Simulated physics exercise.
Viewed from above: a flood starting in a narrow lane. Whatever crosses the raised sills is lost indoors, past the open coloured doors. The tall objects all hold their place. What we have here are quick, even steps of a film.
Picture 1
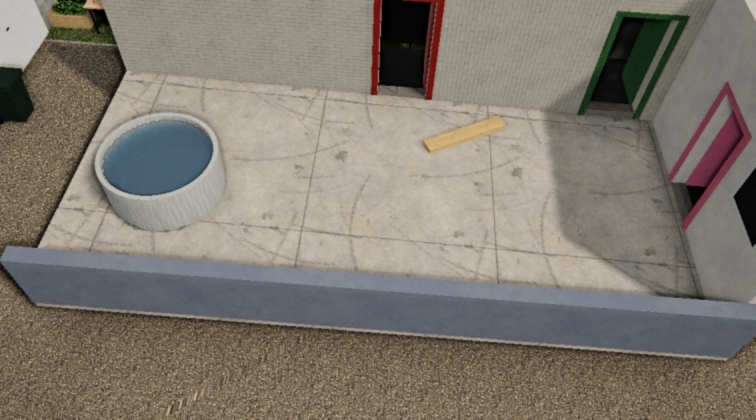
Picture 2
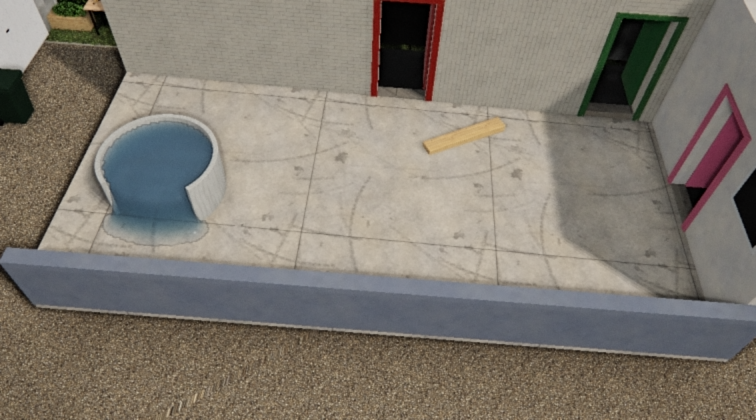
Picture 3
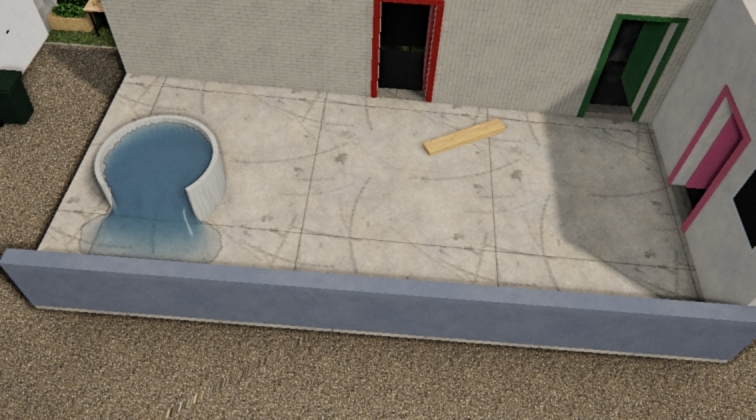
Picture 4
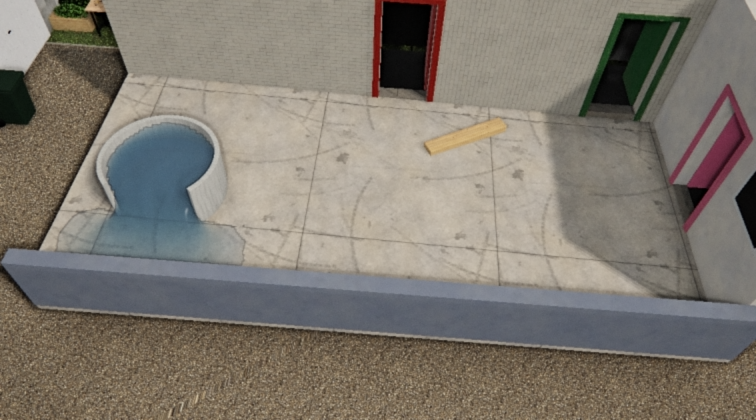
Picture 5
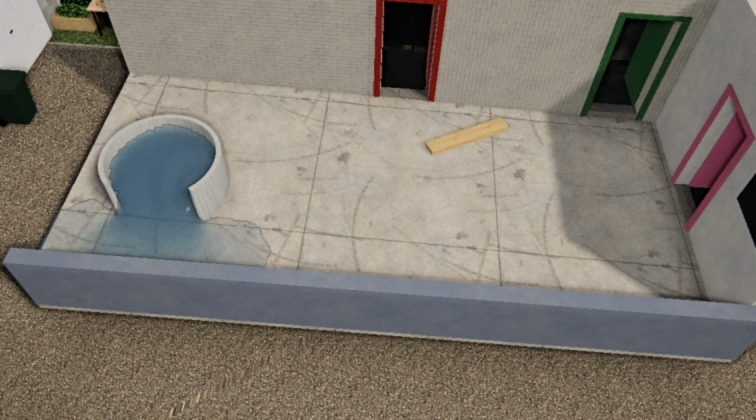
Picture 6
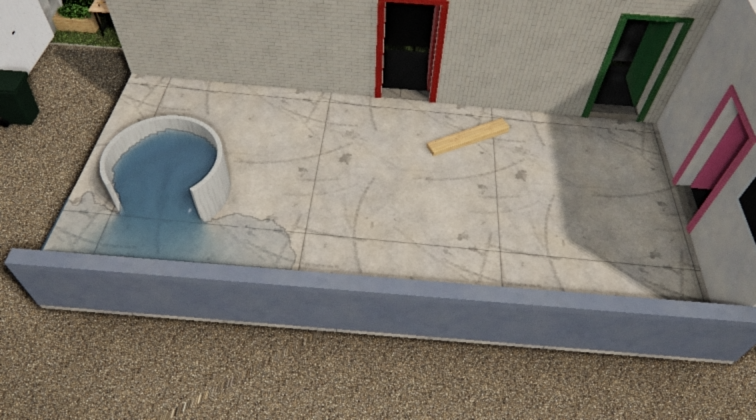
At the start, a round pool of still water stands at the left of a walled concrete yard, with a wooden plank and coloured doorways beyond. Its near side opens and water pours out toward the low blue-grey wall, then spreads sideways along it in a shallow sheet, mostly to the right.
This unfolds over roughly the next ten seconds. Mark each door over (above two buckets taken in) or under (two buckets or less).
Pink door: Over. Red door: Under. Green door: Under.
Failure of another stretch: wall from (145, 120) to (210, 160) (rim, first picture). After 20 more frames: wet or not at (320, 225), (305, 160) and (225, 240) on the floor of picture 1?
Taken one by one: Unaffected, then sodden, then unaffected.
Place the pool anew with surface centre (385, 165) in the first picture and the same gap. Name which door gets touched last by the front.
I'd go with the door marked red.
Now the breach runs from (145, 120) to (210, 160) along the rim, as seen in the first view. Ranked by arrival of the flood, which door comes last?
My answer: The pink one.
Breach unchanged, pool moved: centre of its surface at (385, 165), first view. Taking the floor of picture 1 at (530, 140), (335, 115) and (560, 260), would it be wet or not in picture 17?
My reading is missed by the flood first, missed by the flood next and hit by the flood last.
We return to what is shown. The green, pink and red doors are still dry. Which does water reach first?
Answer: The pink one.
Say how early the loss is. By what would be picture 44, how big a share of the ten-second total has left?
By my reckoning, 85 %.
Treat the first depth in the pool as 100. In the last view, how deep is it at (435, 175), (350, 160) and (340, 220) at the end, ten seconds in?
My figures are about 2, 0 and 2 percent.
A moment on, water covers 10 % of the floor; the pink door not reached, the red door not reached, the green door not reached.
Next, water covers 25 % of the floor; the pink door not reached, the red door not reached, the green door not reached.
Then, water covers 55 % of the floor; the pink door not reached, the red door not reached, the green door not reached.
Later, water covers 60 % of the floor; the pink door over two buckets in, the red door not reached, the green door wet at the sill, nothing in.
In the end, water covers 45 % of the floor; the pink door far over two buckets in, the red door not reached, the green door wet at the sill, nothing in.
